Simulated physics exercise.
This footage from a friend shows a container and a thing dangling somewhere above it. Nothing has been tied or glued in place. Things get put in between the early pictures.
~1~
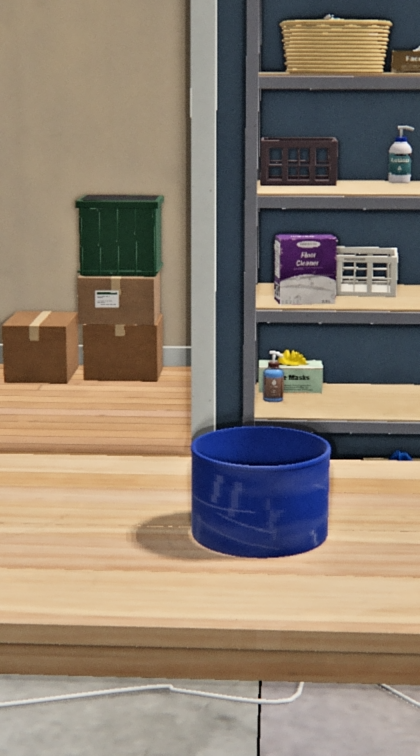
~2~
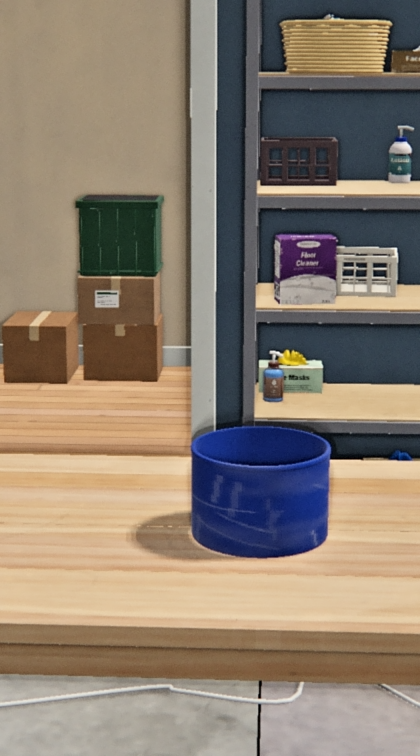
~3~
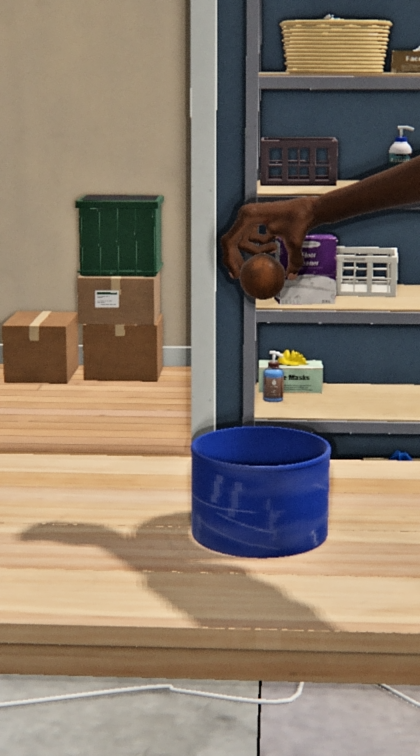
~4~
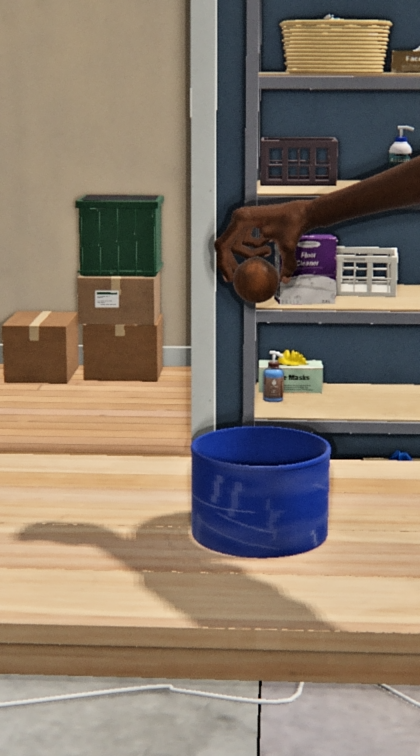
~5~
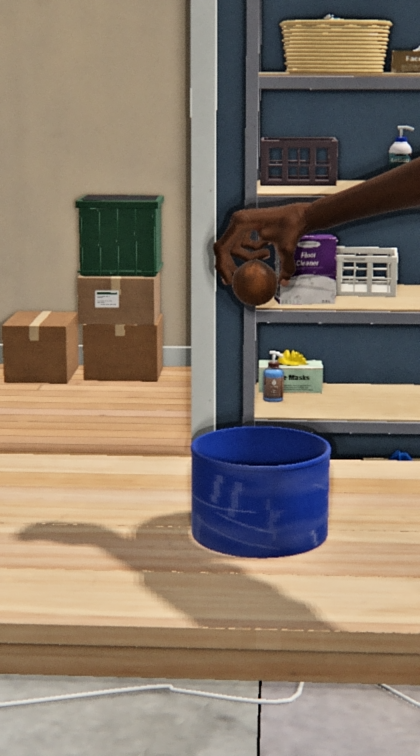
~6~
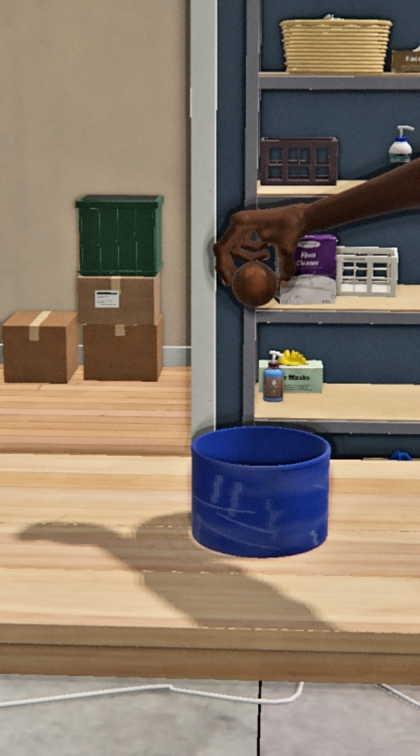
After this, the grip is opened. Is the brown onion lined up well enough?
Chances are it will be captured on the way down.
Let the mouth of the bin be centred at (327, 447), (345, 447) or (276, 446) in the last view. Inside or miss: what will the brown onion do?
On the first try it falls outside, on the second it falls outside, on the third it lands in it.
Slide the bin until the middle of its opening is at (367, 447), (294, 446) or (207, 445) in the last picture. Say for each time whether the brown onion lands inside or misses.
Outcomes in order: Winds up out, winds up within, winds up within.
Then, 0.20 s after the last picture, brown onion falling near (254, 368).
At rest, the brown onion drops into the container, near (253, 507).
